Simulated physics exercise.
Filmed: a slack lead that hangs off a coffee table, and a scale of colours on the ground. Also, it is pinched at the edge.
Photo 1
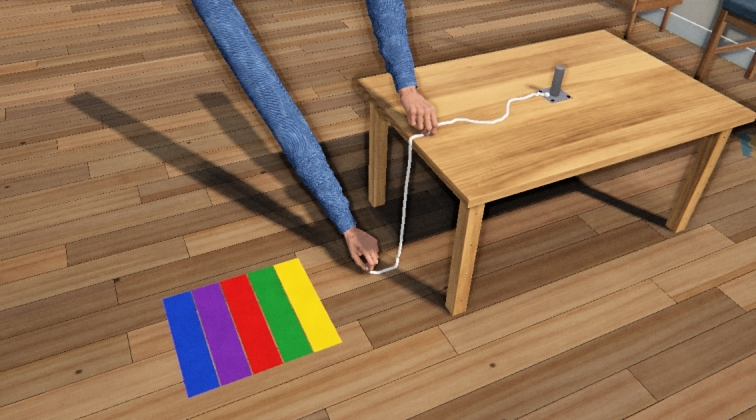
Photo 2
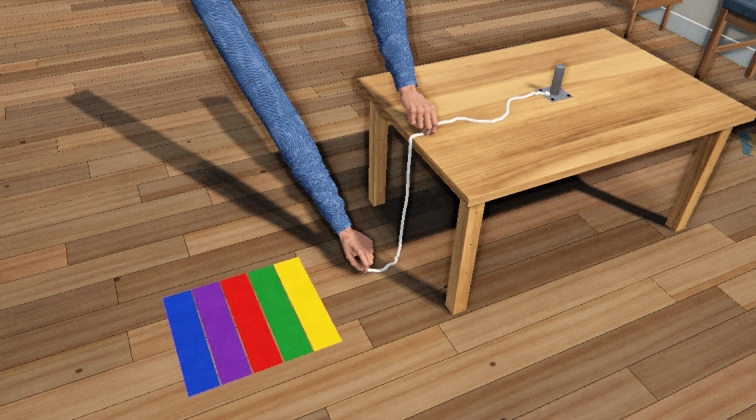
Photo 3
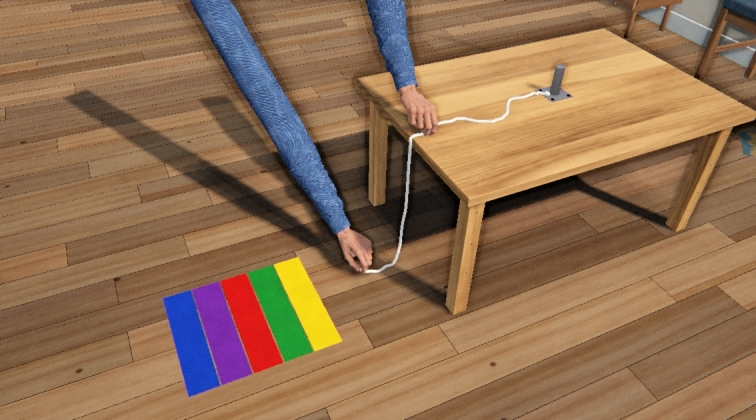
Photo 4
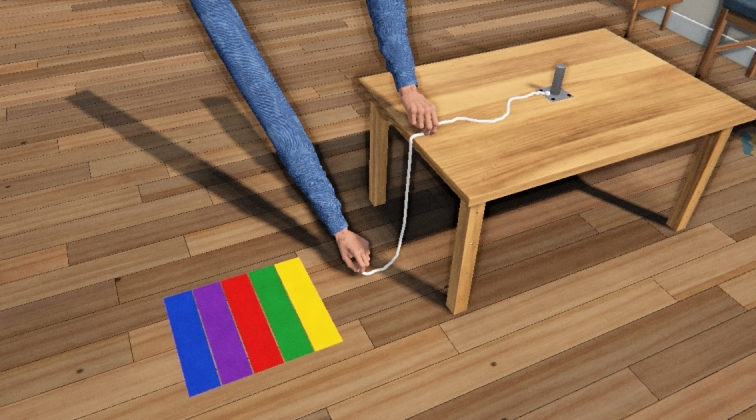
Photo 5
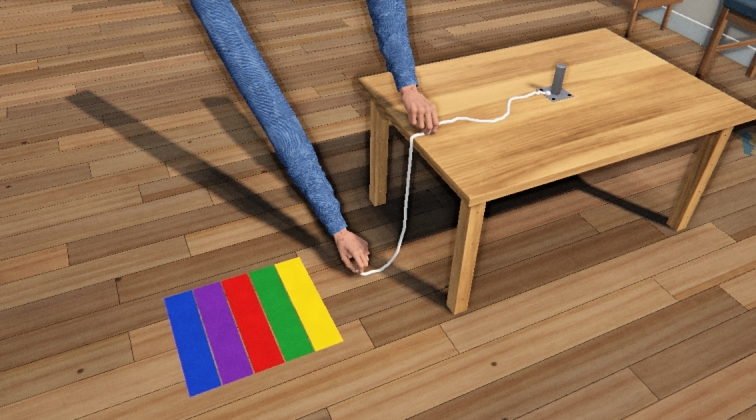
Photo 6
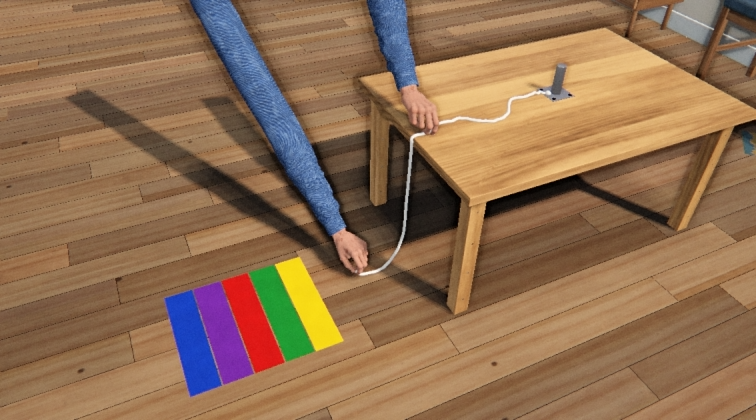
The footage shows one hand pinching a slack white lead at the edge of a wooden coffee table while another holds its hanging end near a colour scale on the floor, drifting very slightly left.
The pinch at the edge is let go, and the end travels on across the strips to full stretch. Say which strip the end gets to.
It gets to the red strip.
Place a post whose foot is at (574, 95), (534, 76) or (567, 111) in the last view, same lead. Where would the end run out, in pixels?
Try by try, about (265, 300), (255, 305) and (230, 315).
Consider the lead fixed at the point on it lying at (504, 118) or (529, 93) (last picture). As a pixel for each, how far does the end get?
In that order: (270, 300) and (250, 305).
Soon after, end near (292, 292); over yellow.
After that, end near (263, 302); over green.
At the stop, end near (245, 308); over red. The end stops over the red strip.
